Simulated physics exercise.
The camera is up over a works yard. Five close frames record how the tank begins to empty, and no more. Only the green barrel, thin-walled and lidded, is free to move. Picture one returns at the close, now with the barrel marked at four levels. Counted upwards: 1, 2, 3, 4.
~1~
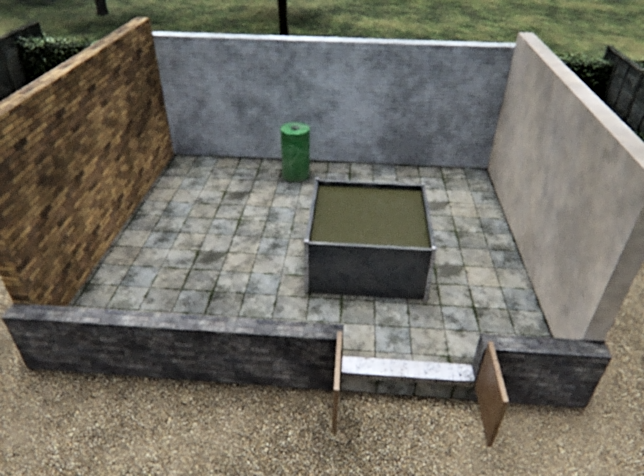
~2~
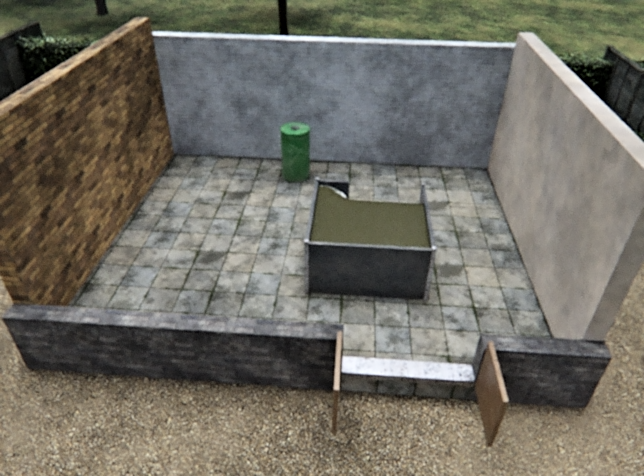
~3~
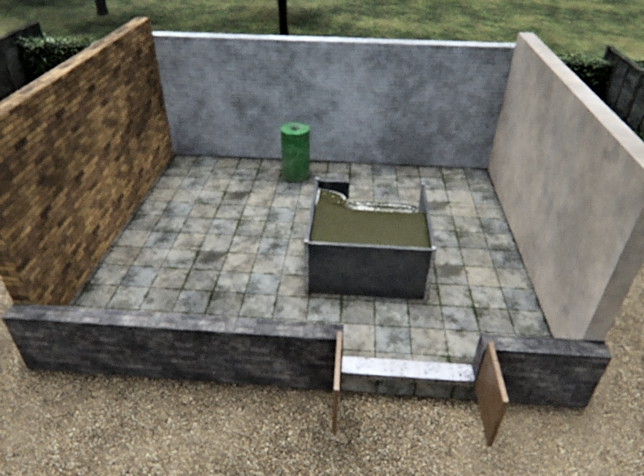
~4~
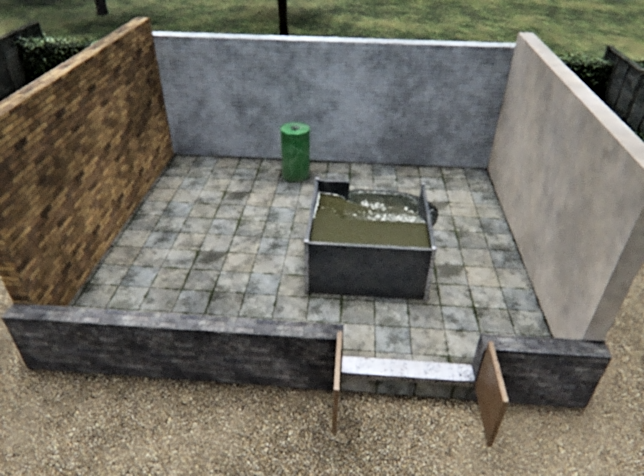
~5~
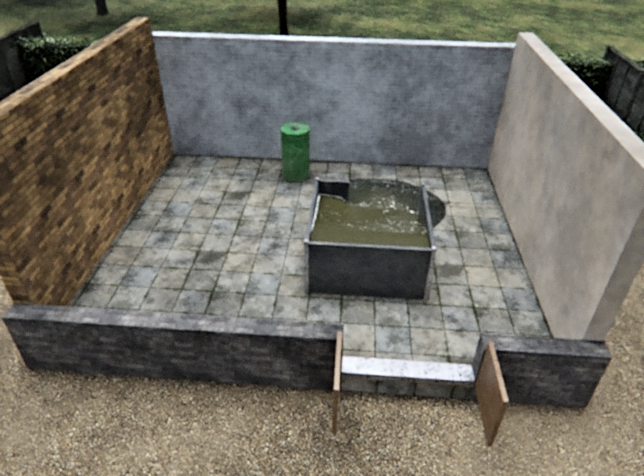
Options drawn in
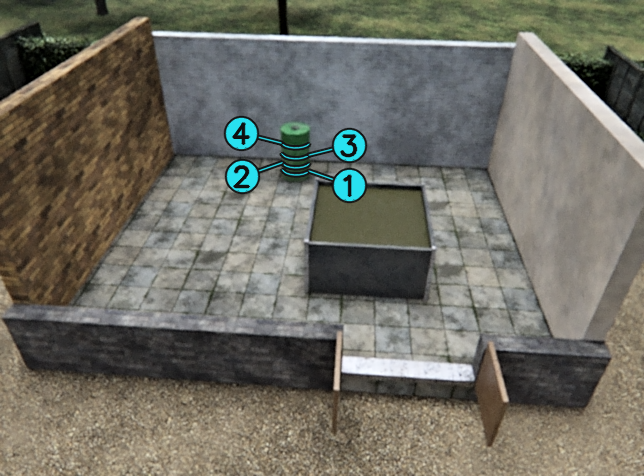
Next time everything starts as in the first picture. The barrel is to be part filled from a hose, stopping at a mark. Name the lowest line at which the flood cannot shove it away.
The answer is level 2.
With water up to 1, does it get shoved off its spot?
Yes.
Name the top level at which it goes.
It is 1.
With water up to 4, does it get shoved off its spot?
No, not at all.
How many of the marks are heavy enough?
Three of the four.
On the marked copy, 1 at (294, 174); 2 at (294, 167); 3 at (294, 158); 4 at (294, 147); from the bottom up 1, 2, 3, 4.
With 1, it is pushed about half its own width away.
With 2, it does not move.
With 3, it does not move.
With 4, it does not move.
